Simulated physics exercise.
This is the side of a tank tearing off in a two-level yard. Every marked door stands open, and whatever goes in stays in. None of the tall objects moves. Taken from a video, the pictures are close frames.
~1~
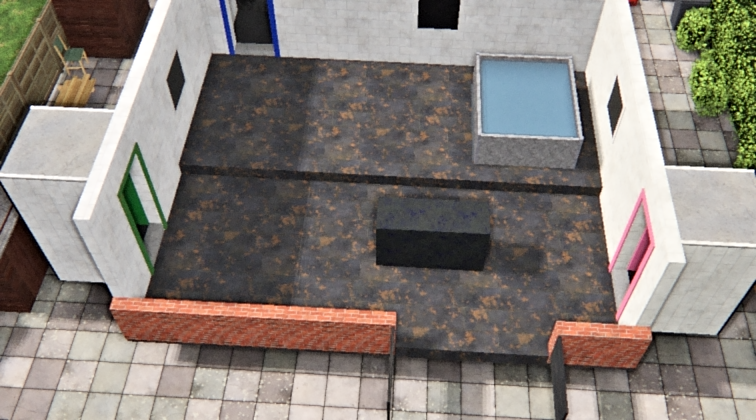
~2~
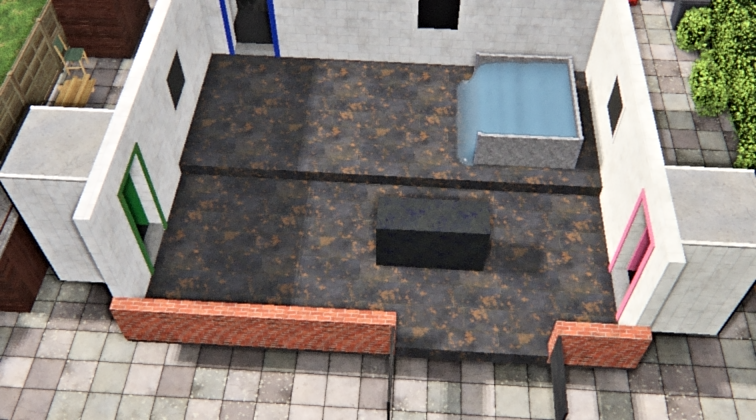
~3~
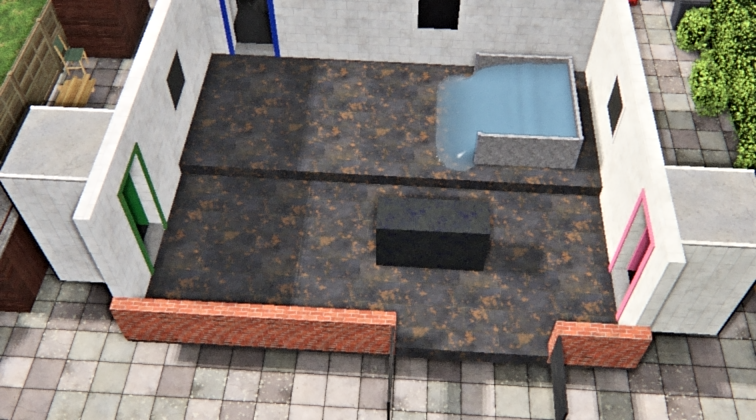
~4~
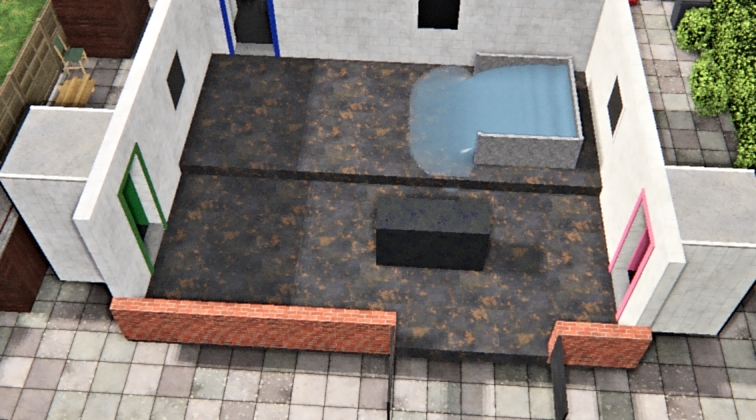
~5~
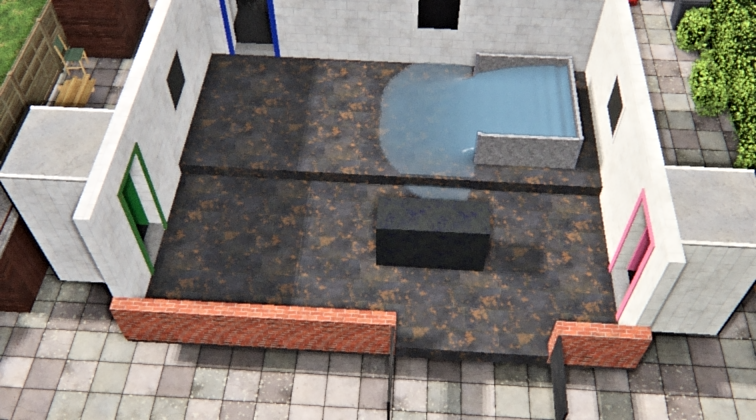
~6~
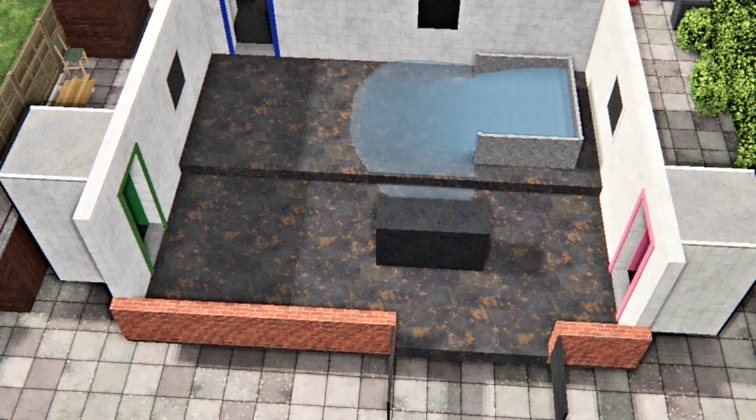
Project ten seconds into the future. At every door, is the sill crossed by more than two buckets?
The pink door: No; the green door: No; the blue door: Yes.
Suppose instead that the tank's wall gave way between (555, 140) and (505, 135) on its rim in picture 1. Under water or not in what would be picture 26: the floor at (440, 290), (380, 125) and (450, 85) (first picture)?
Respectively: Parched, parched and parched.
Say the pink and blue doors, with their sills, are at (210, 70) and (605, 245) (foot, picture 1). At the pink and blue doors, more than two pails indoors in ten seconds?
As I see it, the pink door overshoots the mark while the blue door remains within bounds.
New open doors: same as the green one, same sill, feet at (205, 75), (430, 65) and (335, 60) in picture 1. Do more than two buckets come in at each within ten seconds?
Above; below; below.
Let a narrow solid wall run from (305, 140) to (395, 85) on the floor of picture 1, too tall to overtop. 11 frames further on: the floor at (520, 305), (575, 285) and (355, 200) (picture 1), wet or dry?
Spared, spared, then submerged.
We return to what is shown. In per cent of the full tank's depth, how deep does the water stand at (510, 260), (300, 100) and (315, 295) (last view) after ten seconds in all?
Going place by place: 2 %, 4 % and 12 %.
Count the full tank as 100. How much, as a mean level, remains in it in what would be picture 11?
Near 46 in a hundred.
A moment on, water covers 35 % of the floor; the pink door not reached, the green door not reached, the blue door not reached.
Next, water covers 50 % of the floor; the pink door not reached, the green door not reached, the blue door wet at the sill, nothing in.
Then, water covers 65 % of the floor; the pink door not reached, the green door wet at the sill, nothing in, the blue door under two buckets in.
Later, water covers 70 % of the floor; the pink door not reached, the green door wet at the sill, nothing in, the blue door over two buckets in.
In the end, water covers 95 % of the floor; the pink door wet at the sill, nothing in, the green door wet at the sill, nothing in, the blue door over two buckets in.
